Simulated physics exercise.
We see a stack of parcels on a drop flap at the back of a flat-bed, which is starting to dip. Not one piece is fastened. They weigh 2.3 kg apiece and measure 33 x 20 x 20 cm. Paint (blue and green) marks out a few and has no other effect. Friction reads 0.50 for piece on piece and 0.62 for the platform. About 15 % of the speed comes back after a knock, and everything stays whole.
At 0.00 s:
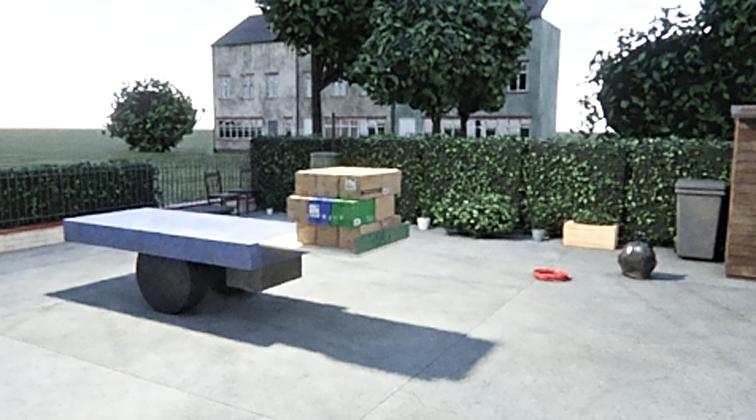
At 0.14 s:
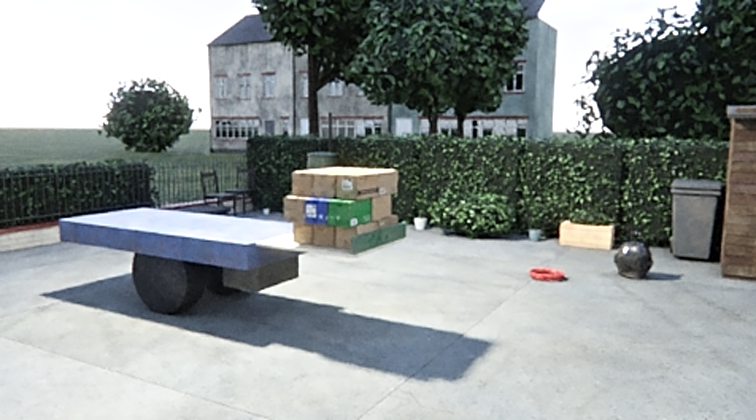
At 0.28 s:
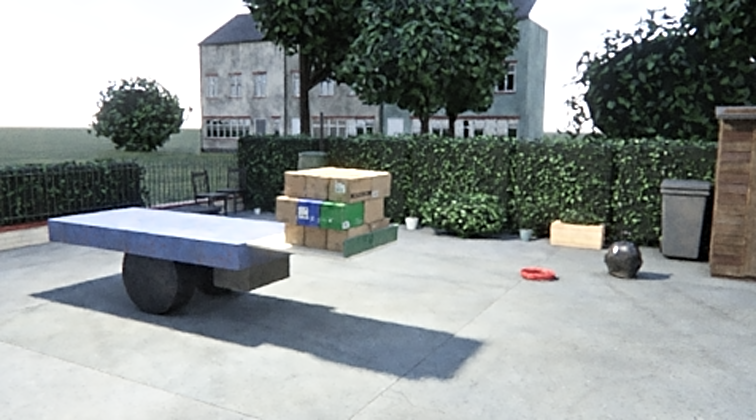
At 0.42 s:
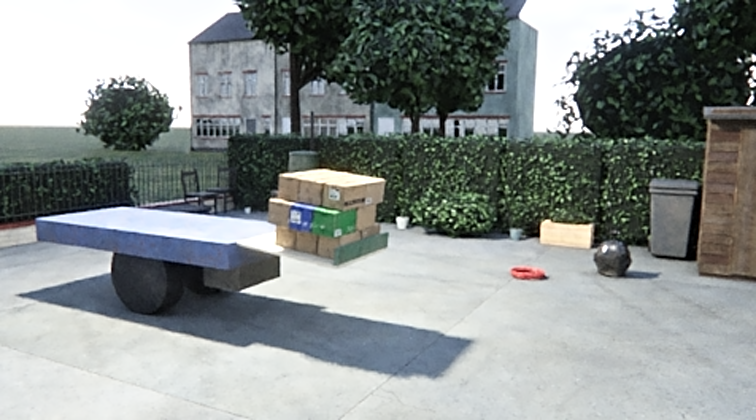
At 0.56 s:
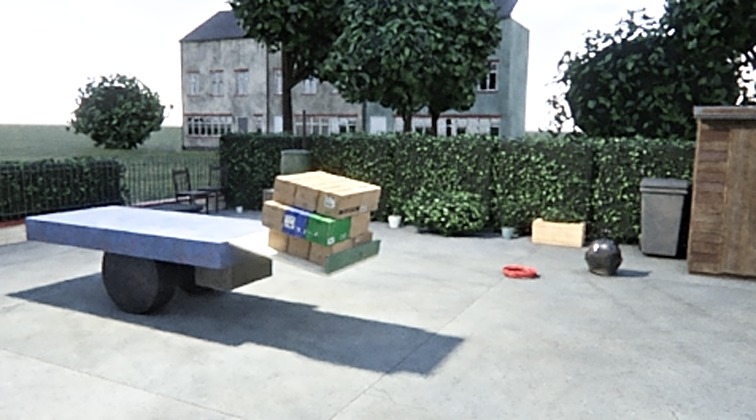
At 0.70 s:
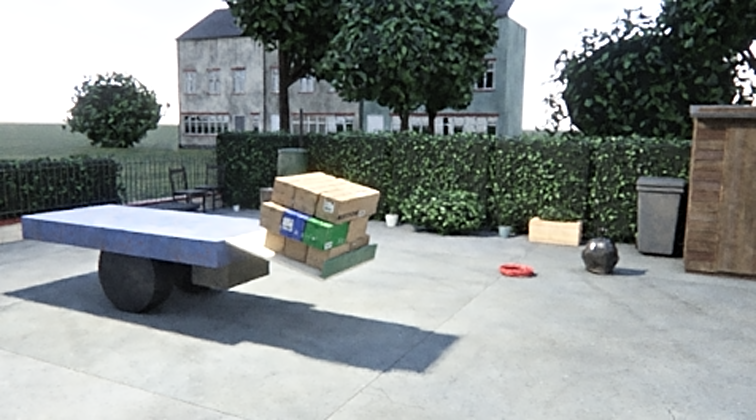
Stack of cardboard boxes with blue and green parcels tilting slowly down to the right behind a flat-bed in a paved yard.
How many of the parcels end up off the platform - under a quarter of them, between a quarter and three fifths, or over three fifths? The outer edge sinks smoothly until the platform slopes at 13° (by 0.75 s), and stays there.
Loss: Low, beneath a quarter.
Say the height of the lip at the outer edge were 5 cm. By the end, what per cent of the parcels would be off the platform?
Then 0 per cent.
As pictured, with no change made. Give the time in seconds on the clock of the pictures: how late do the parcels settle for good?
Roughly 1.5 s.
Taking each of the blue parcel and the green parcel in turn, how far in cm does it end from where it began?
Roughly blue 10, green 20.
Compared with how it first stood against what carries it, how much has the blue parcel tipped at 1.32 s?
Tilt: Approx. 0°.
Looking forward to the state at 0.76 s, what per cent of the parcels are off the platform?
0 per cent.
After 0.76 s, slope 13°; none of the 18 parcels off the platform.
In the end (1.5 s), slope 13°; none of the 18 parcels off the platform; green parcel unmoved; blue parcel unmoved. That is 0 per cent. From the last view, middles, green parcel near (326, 232), blue parcel near (304, 224).
